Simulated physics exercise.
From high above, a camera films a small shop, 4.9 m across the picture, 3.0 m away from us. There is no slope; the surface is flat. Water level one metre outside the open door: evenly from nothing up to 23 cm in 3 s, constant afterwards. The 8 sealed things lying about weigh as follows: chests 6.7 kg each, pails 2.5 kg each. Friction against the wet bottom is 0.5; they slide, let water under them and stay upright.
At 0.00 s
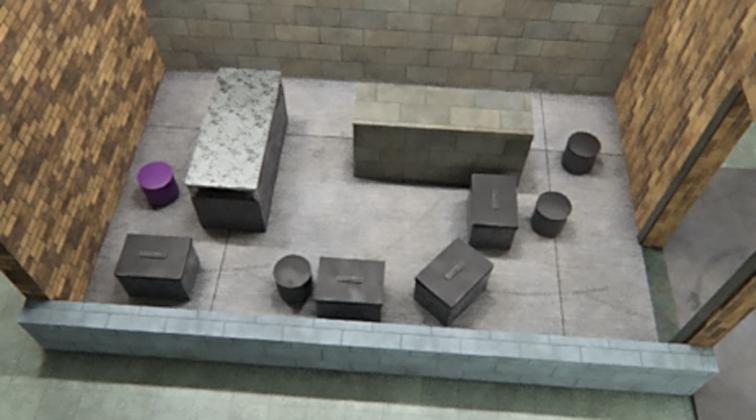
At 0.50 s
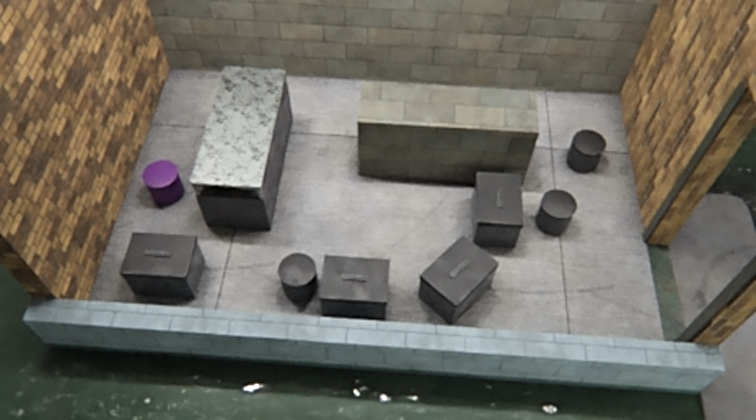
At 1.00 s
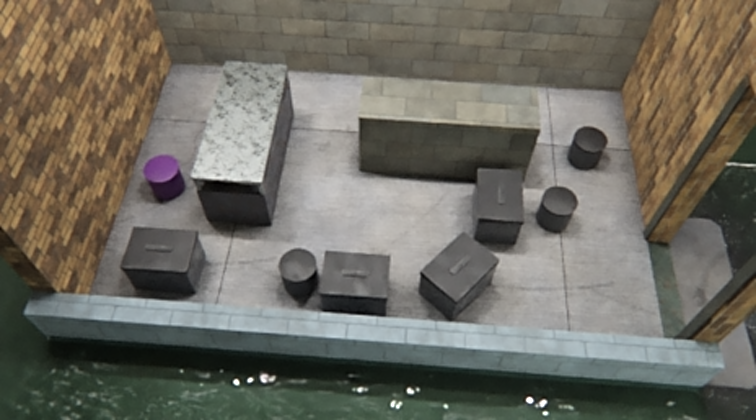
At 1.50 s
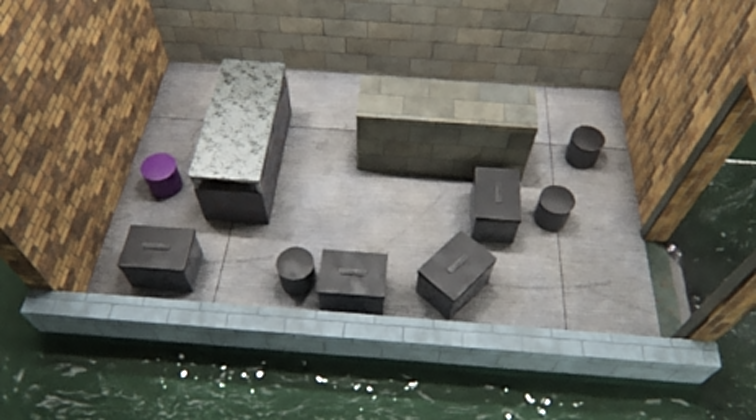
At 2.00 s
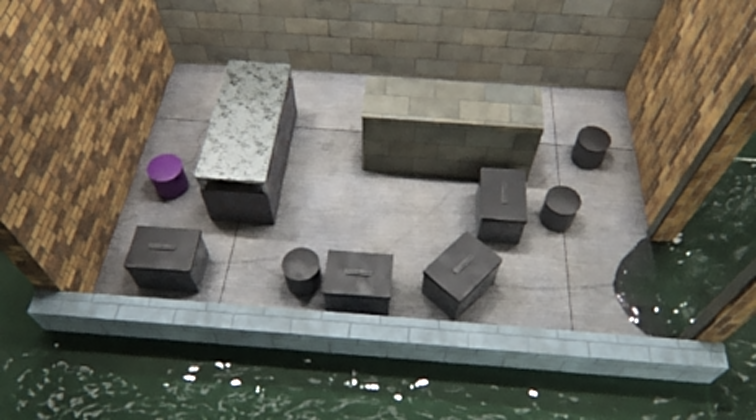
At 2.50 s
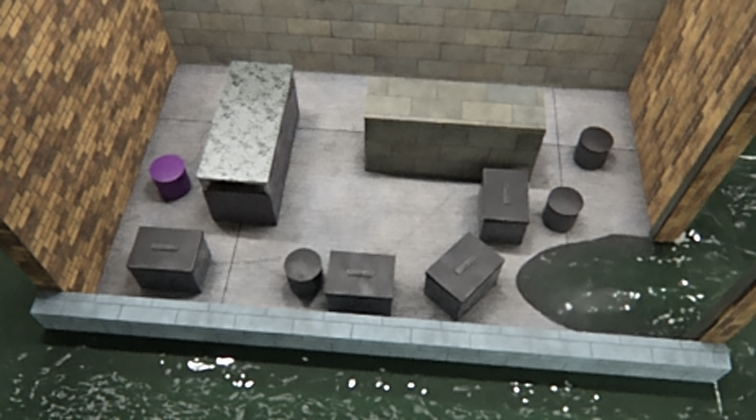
Dark green water rose around the outside of the small shop, then slipped in through the open doorway on the right and spread across the floor, while the dark chests and purple pail stayed put.
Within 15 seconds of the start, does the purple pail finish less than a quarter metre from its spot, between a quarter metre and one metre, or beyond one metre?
Beyond one metre.
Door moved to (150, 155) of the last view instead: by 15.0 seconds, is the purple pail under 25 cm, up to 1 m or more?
I'd expect the purple pail to get swept far off.
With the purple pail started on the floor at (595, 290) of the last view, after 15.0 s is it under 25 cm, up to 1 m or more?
Result: It drifts a great deal.
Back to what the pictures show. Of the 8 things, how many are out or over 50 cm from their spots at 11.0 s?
The number I get is 7.
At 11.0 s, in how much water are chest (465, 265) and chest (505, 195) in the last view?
I'd estimate 12 cm for the first and 8 cm for the second.
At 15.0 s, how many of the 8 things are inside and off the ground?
The number is 8.
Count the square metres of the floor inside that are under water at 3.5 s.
Near 4.0 m2 in all.
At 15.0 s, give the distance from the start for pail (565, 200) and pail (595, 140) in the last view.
They sit 150 cm and 250 cm away, in the order given.
After 3.5 s the purple pail is near (167, 168), 0.0 m from its start, aground; 0 afloat.
After 6.8 s the purple pail is near (188, 124), 0.5 m from its start, aground; 5 afloat.
After 11.0 s the purple pail is near (231, 48), 1.5 m from its start, afloat; 8 afloat.
After 15.0 s the purple pail is near (234, 45), 1.5 m from its start, afloat; 8 afloat.
